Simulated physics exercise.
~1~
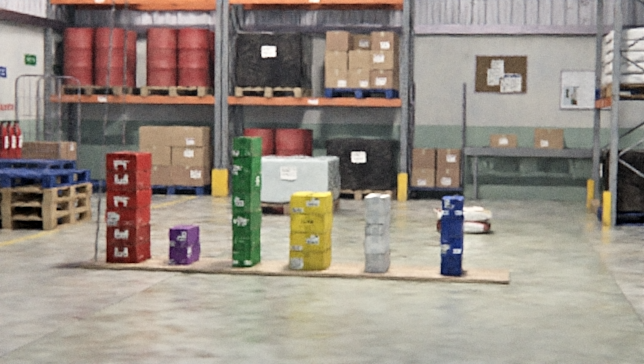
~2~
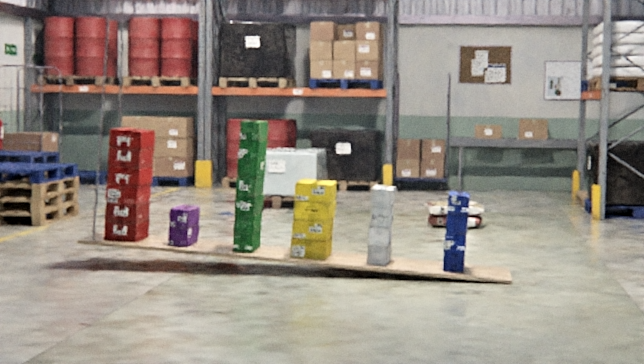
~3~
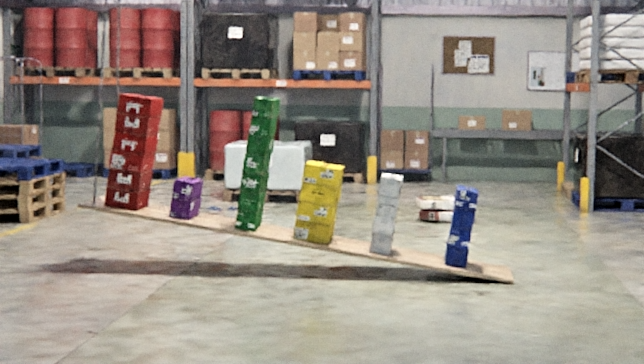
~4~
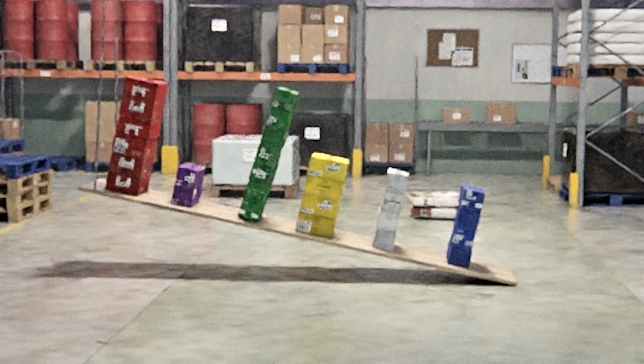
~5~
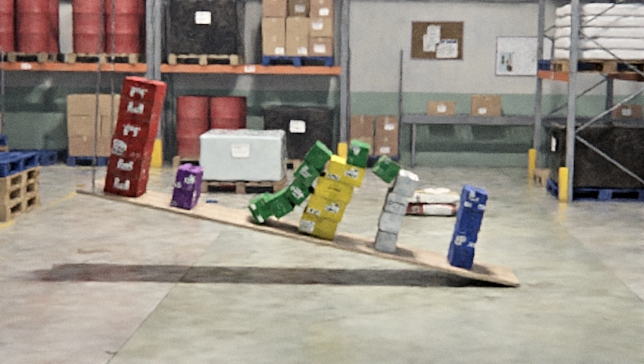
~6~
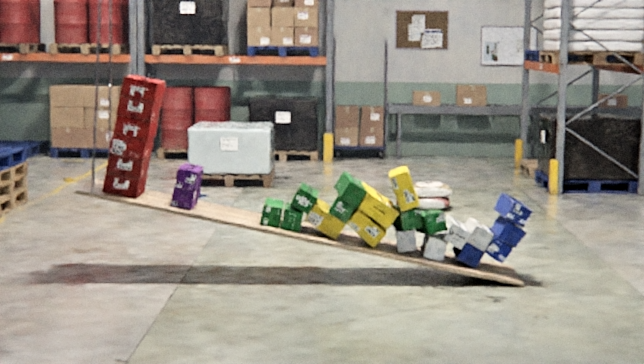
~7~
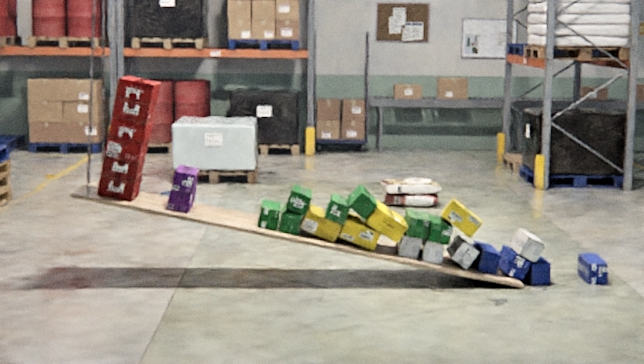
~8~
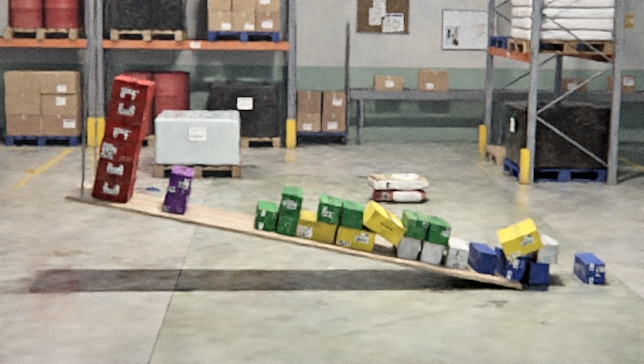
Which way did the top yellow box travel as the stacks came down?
It went to the right, toward the lower end of the board.
A long board carrying six stacks of coloured boxes tilted up at its left end, and the green stack toppled right into the yellow, knocking over the pale and blue ones too, while the red and purple stayed standing.
